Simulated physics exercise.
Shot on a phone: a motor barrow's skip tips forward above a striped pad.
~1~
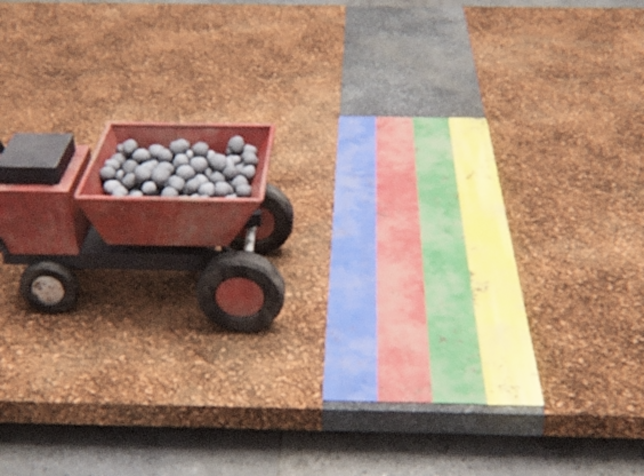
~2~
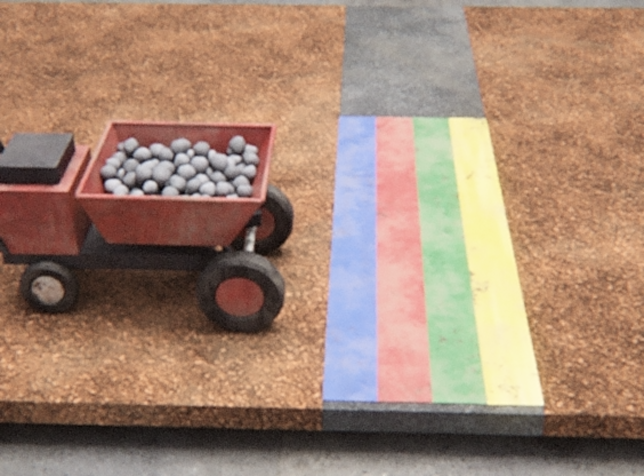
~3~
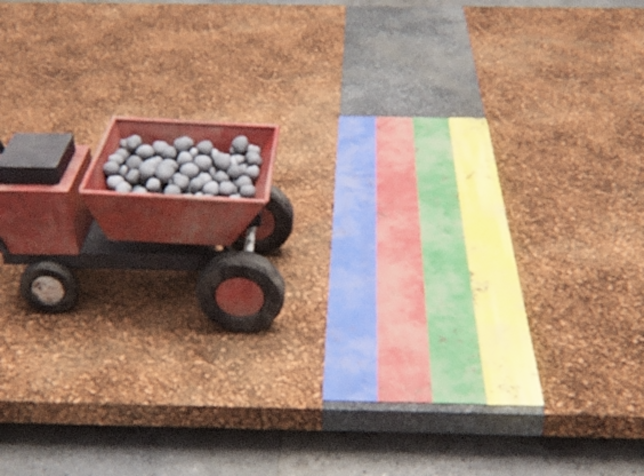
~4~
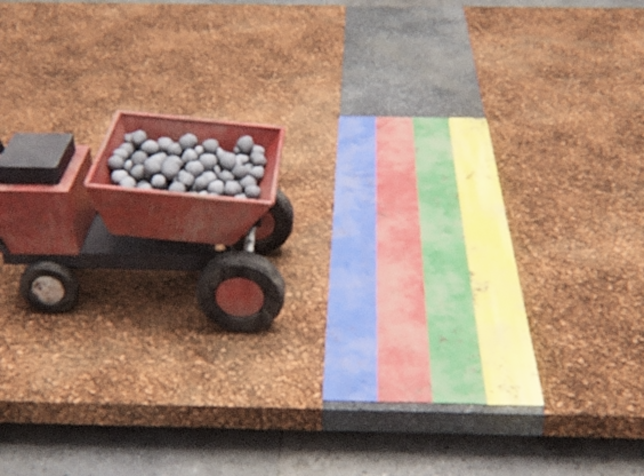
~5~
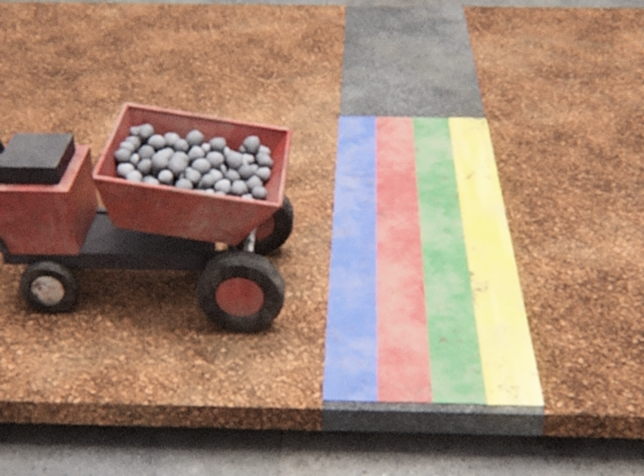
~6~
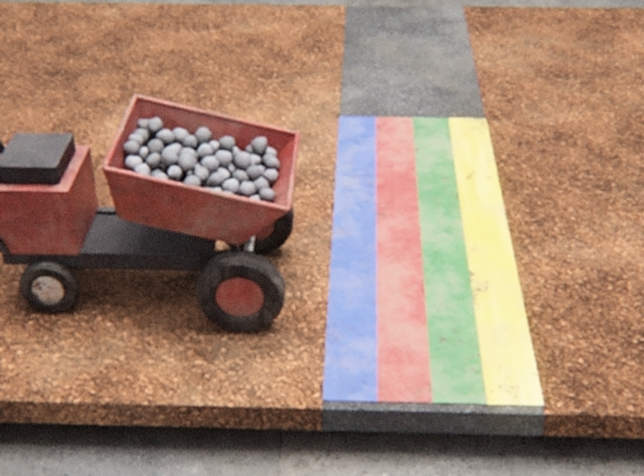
A small red motor barrow with black wheels stands at the left on rough brown ground, seen from the side and slightly above. Its open skip is heaped with round grey cobbles, and to the right lies a pad striped blue, red, green and yellow. The skip sits level, then tilts slowly and slightly down to the right, its left end rising, while the wheels and camera stay still.
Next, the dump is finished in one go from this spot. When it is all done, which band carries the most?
The red band carries the most.
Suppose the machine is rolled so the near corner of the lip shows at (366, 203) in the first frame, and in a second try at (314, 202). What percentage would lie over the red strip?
Well, you'd get roughly 0 per cent from the first place and roughly 20 per cent from the second.
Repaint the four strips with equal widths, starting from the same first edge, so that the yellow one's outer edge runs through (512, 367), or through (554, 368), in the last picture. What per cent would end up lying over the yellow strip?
About 20 % and 10 %.
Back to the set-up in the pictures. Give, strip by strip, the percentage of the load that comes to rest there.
Blue strip around 20, red strip around 35, green strip around 25, yellow strip around 10.
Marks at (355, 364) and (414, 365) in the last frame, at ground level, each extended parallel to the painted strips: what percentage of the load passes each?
In order, some 90 % then some 50 %.
Soon, skip tipped steeply; all in the skip.
A while on, skip tipped right over; nearly all in the skip; a stray few over the blue strip; a small part over the red strip; a stray few falling.
Towards the end, skip tipped right over; about a quarter in the skip; a small part over the blue strip; about a third over the red strip; about a quarter over the green strip; a small part over the yellow strip; a stray few off the paint.
Finally, skip tipped right over; a stray few in the skip; about a quarter over the blue strip; about a third over the red strip; about a quarter over the green strip; a small part over the yellow strip; a small part off the paint.
